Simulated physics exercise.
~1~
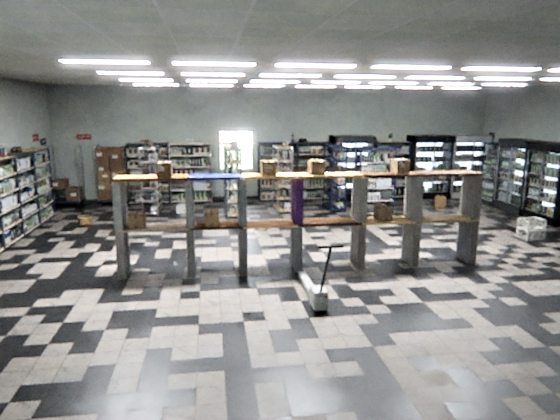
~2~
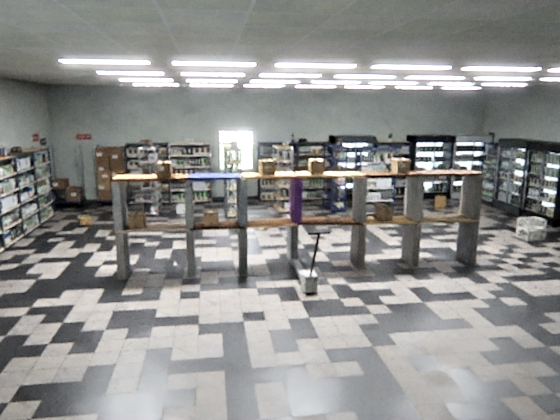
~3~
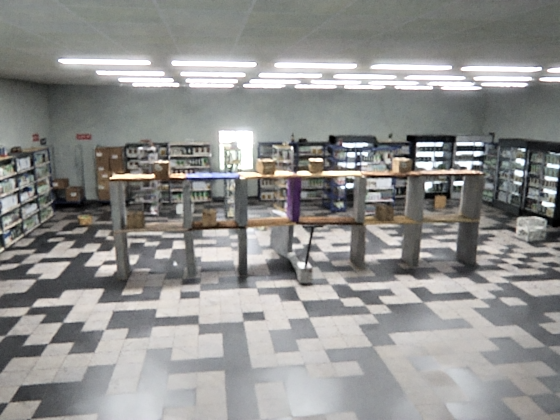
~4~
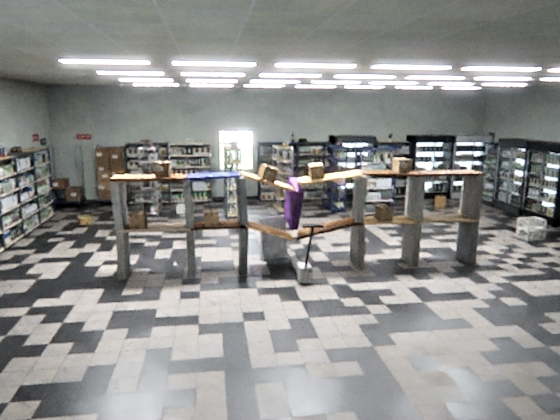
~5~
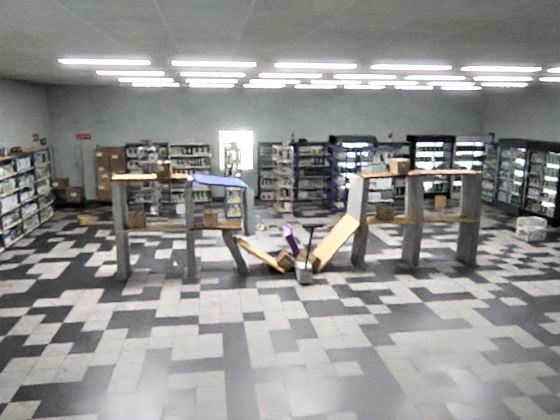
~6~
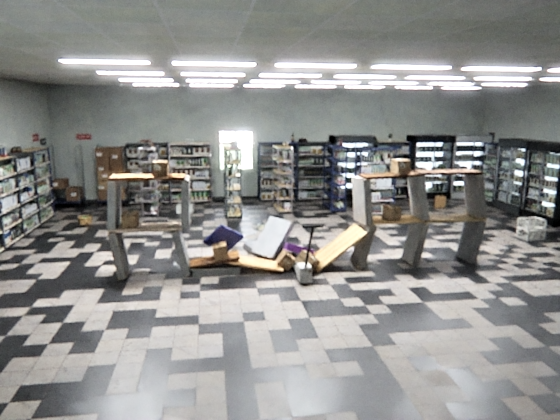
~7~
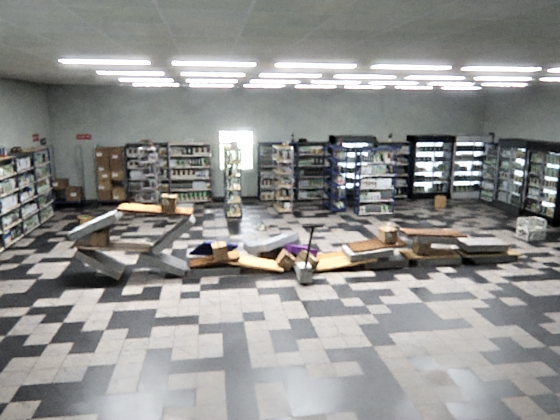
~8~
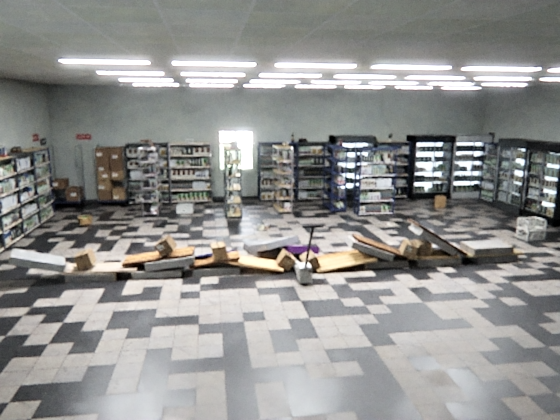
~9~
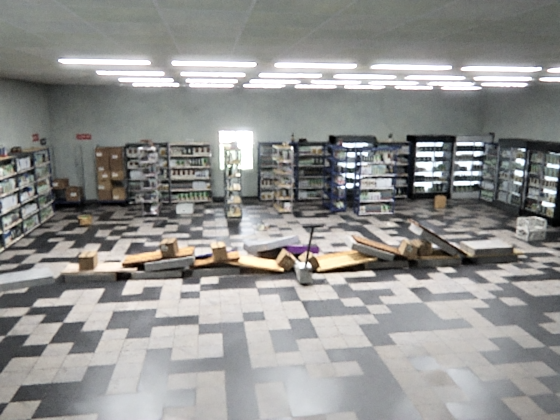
At first, a long two-tier row of boards on grey uprights stands across a checkered floor in a storeroom, with cartons on its shelves and a blue board near the left of centre. A small jack with a tall handle slides back to the foot of the purple upright in the middle. The purple upright leans and the boards beside it sag, then the middle spans drop to the floor. The blue board comes down next, and the collapse spreads outward both ways. The right side falls flat, then the last left section folds over, leaving everything in a low line of wreckage around the still jack.
